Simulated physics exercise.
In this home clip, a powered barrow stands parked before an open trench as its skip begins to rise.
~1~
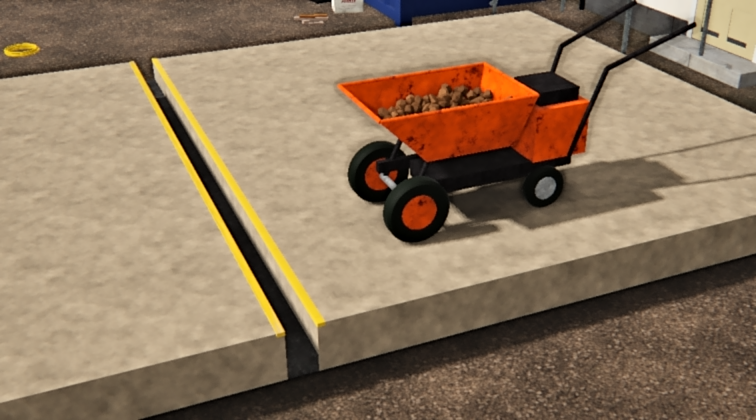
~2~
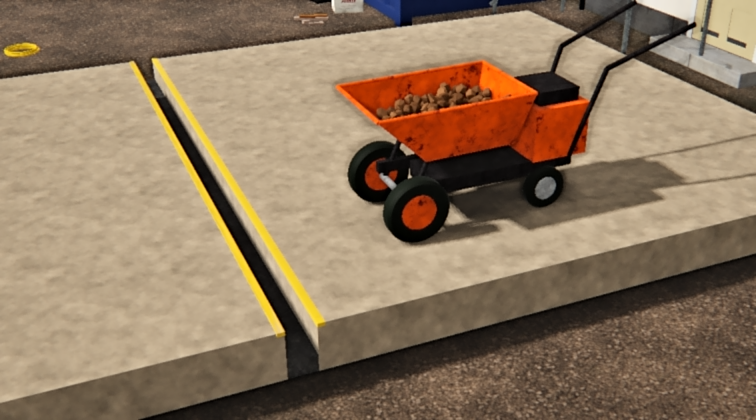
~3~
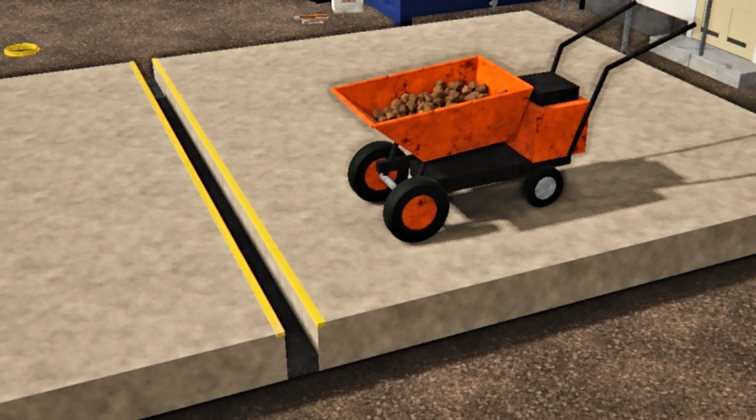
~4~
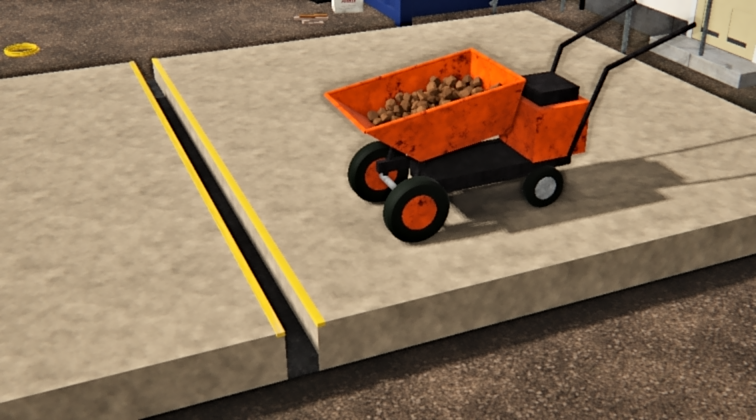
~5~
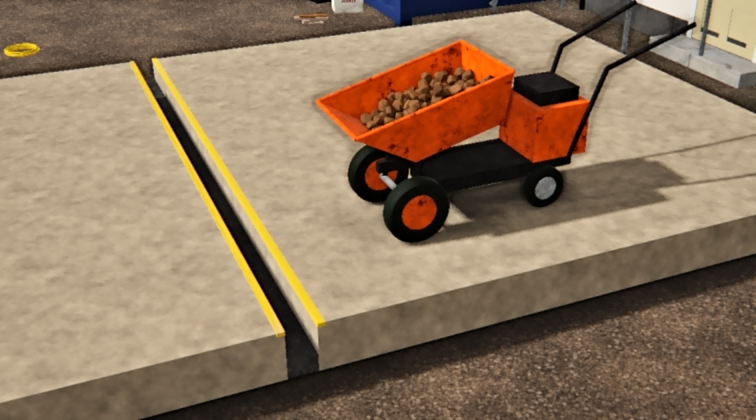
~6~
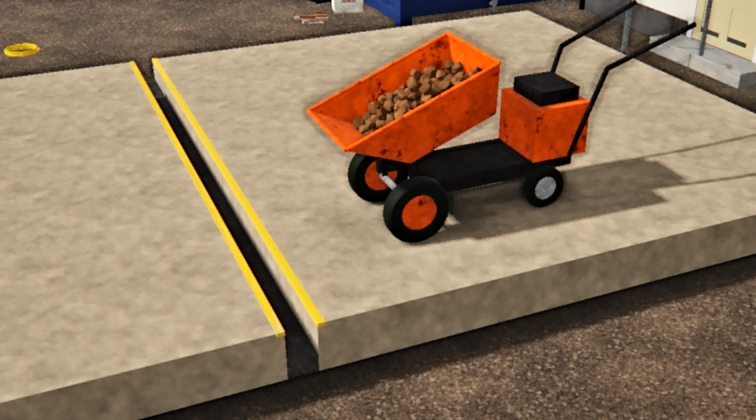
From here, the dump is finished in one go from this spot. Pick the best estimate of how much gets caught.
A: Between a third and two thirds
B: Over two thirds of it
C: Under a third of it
(A) Between a third and two thirds.
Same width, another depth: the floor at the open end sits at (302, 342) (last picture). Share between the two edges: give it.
It works out to some 40 percent.
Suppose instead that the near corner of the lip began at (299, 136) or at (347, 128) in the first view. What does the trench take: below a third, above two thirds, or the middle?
At the first place the answer is under a third, and at the second it is one to two thirds.
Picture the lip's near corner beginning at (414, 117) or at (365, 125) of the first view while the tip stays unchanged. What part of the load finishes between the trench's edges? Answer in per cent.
Well, you'd get roughly 40 per cent from the first place and roughly 50 per cent from the second.
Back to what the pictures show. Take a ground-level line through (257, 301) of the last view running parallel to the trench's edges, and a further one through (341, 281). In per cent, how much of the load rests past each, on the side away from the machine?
Roughly 10 and 90 %.
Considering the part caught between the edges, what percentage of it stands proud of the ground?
15 per cent or thereabouts.
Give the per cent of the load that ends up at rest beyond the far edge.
Roughly 15 in a hundred.
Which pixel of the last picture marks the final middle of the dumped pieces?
(256, 252).
Shortly afterwards, skip tipped steeply; the whole lot in the skip.
Next, skip tipped right over; near half in the skip; near a quarter short of the trench; near a third in or heaped over the trench; only a few beyond it.
Some moments later, skip tipped right over; a little in the skip; near a quarter short of the trench; near half in or heaped over the trench; a little beyond it.
In the end, skip tipped right over; a little in the skip; near a quarter short of the trench; near half in or heaped over the trench; a little beyond it.
